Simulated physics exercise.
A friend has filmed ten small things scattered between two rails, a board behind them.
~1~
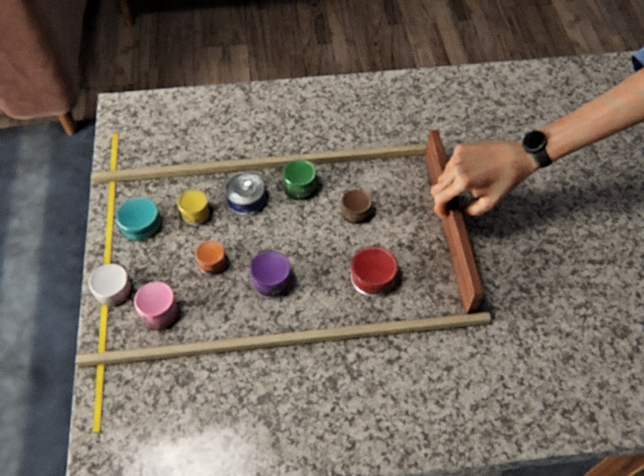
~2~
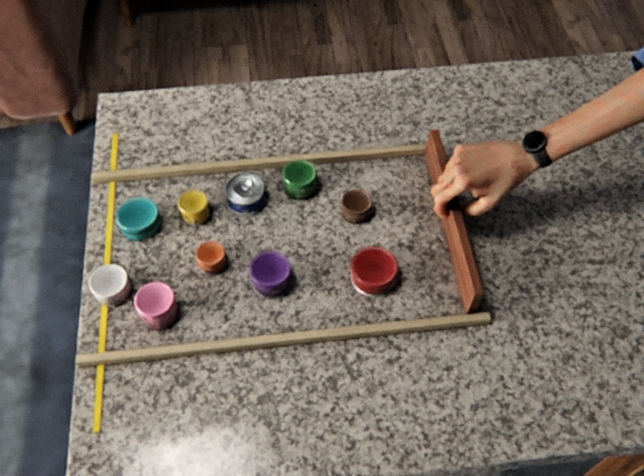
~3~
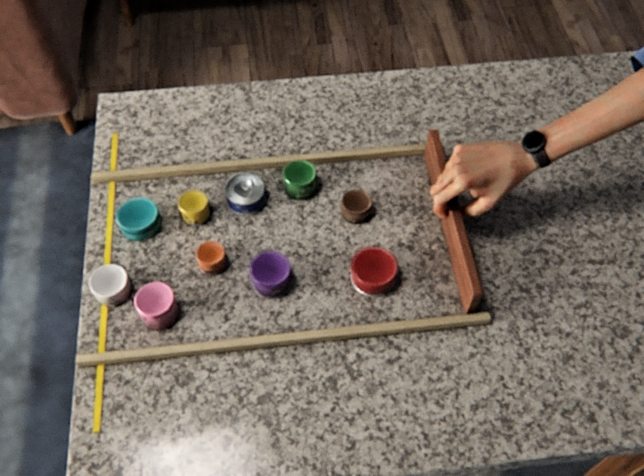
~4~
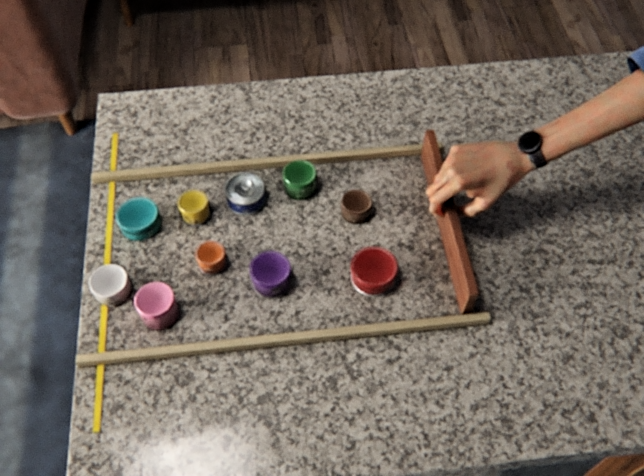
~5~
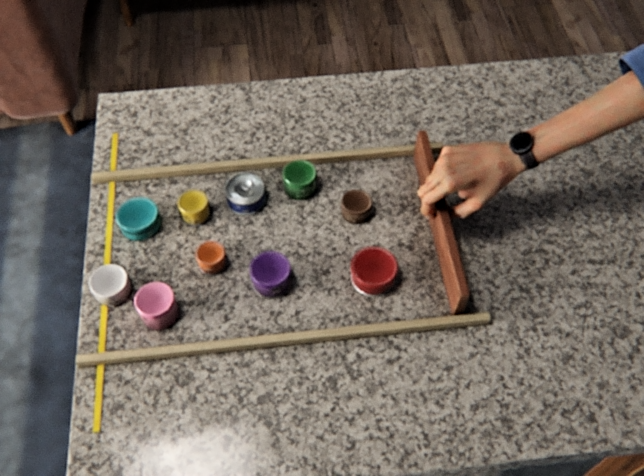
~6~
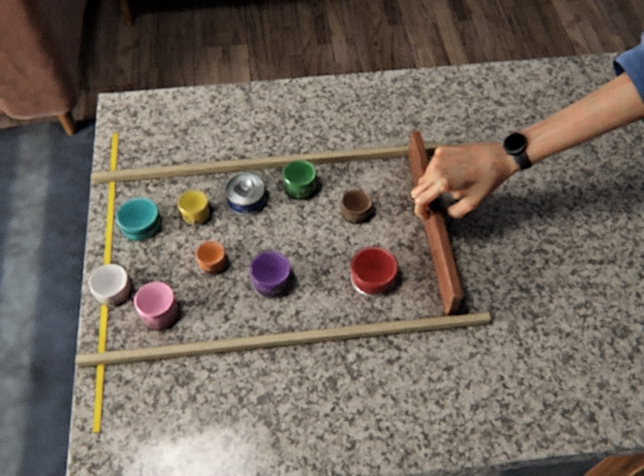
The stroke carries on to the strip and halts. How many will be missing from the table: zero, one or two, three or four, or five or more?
The number that fall off is five or more.
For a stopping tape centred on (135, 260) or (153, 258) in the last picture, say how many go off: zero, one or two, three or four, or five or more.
Taking them in turn, three to four; either one or two.
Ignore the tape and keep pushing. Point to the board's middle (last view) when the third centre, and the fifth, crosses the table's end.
At (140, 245) for the third, at (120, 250) for the fifth.
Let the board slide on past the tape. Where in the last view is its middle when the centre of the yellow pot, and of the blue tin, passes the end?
Near (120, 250) and (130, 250).
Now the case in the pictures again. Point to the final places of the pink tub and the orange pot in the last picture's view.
About (79, 332), and the other about (90, 261).
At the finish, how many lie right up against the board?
In contact: 5.
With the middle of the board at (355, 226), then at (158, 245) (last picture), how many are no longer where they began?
First 2, then 10.
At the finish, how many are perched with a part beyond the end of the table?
The number is 5.
Early on, none off yet; white tub at rest near (111, 285); turquoise tub at rest near (139, 219); pink tub at rest near (157, 306).
Finally, the number that fall off is five or more; lost, purple tin, blue tin, yellow pot, turquoise tub and white tub.
